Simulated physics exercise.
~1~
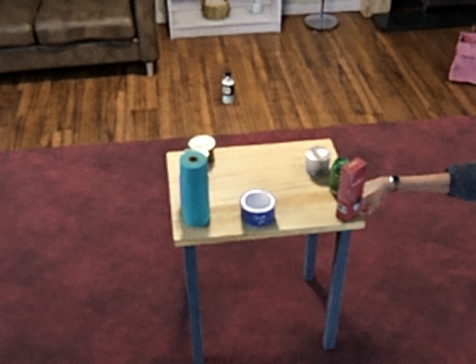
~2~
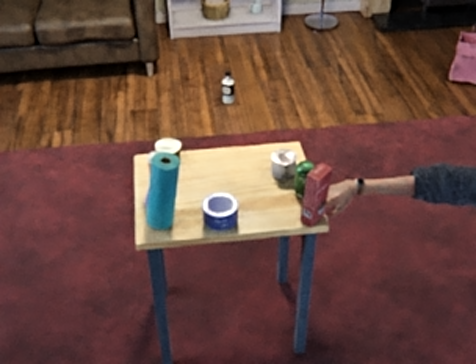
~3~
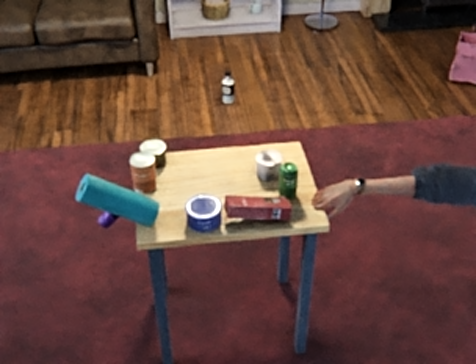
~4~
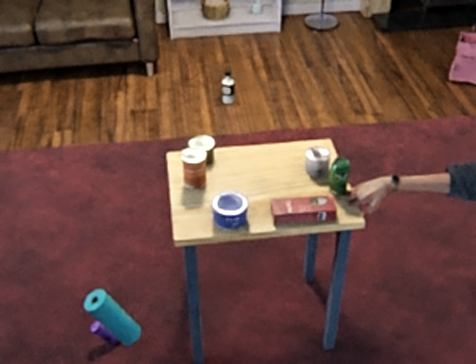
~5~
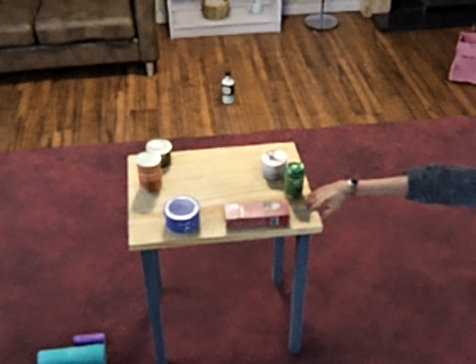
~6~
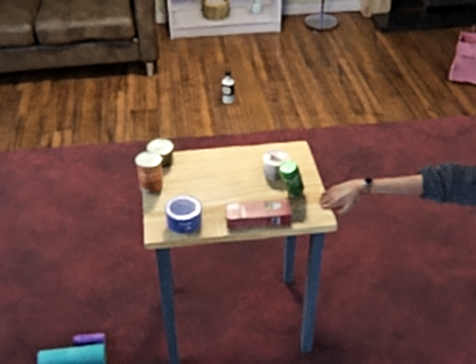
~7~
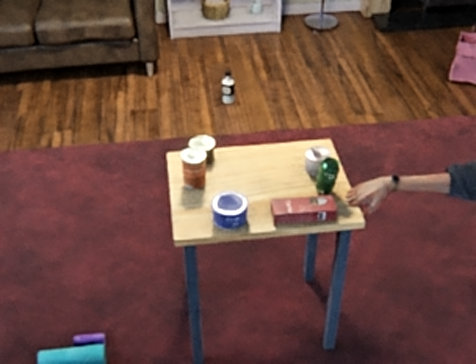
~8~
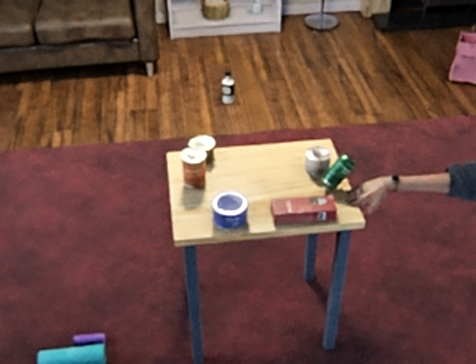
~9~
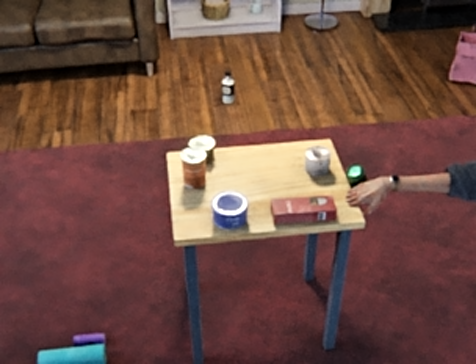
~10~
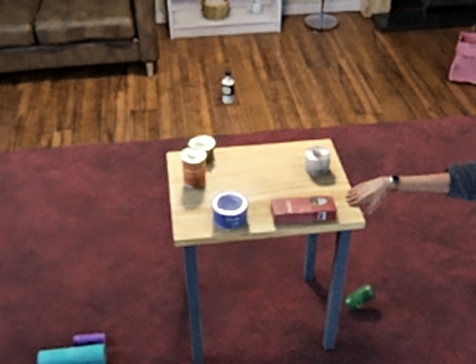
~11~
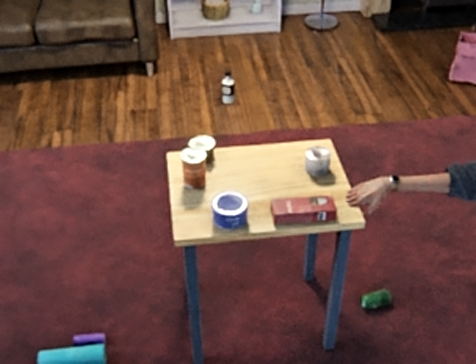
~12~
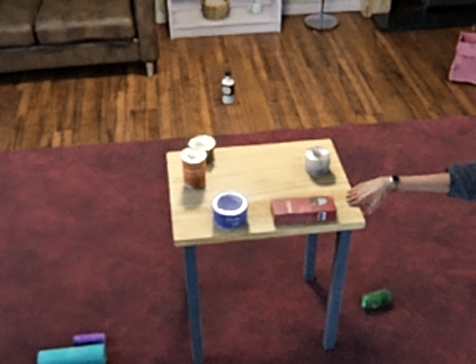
Hand jerking a side table back and forth, toppling a red packet and sending a turquoise roll, purple shaker and green can to the floor.
